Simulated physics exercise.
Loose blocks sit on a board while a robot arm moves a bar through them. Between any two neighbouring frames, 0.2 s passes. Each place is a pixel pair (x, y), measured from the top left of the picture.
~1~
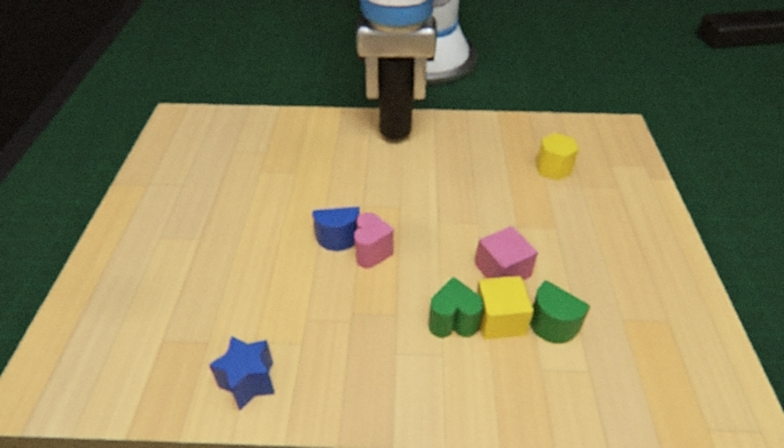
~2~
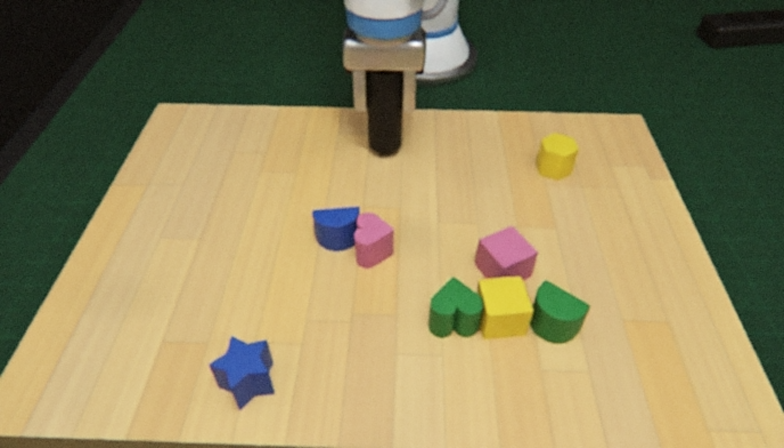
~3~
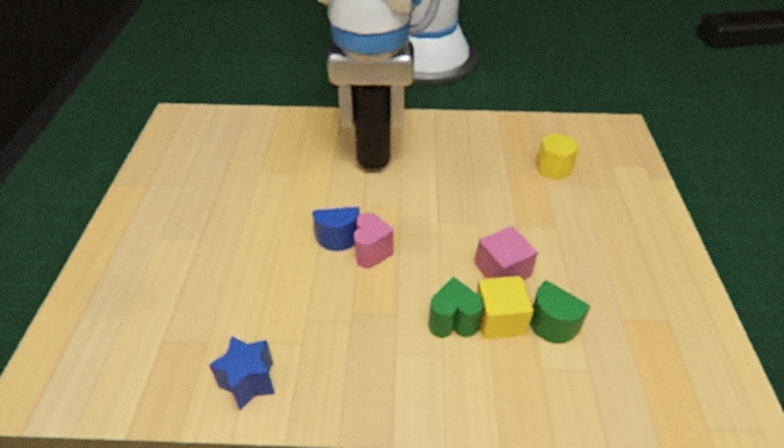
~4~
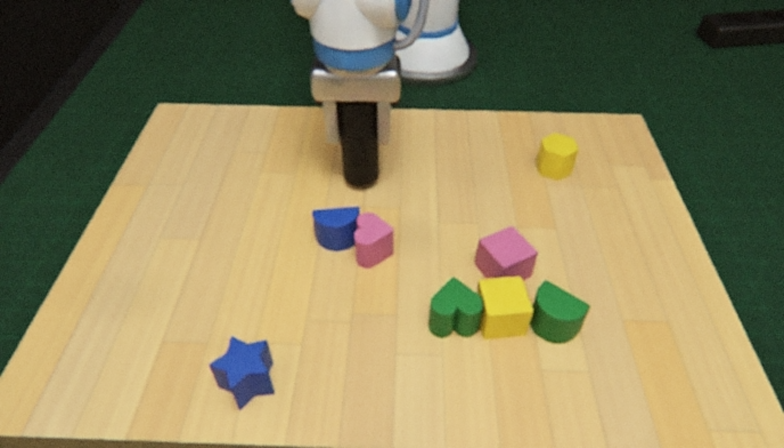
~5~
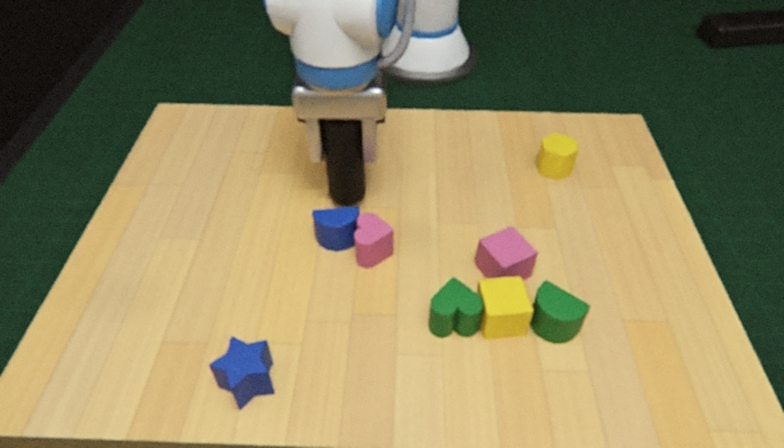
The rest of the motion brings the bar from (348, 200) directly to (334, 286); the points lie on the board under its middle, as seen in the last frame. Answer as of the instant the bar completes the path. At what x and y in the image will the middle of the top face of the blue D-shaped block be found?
I predict (312, 286).
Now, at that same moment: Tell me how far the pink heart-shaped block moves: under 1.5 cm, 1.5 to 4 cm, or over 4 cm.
Result: Under 1.5 cm.
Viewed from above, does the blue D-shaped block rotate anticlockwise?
No, it doesn't check out.
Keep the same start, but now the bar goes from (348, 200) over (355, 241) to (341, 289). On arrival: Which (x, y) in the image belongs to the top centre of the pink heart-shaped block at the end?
Just about (389, 257).
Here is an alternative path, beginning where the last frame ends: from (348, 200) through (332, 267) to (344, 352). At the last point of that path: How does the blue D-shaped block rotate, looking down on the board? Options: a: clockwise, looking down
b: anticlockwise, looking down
I'll go with a - clockwise, looking down.
The first path, step by step. One third of the way, bar (343, 219); blue D-shaped block (334, 223).
Two thirds of the way, bar (339, 248); blue D-shaped block (322, 253), turned 35° clockwise; pink heart-shaped block (375, 231).
At the end, bar (333, 279); blue D-shaped block (312, 286), turned 45° clockwise; pink heart-shaped block (375, 231).
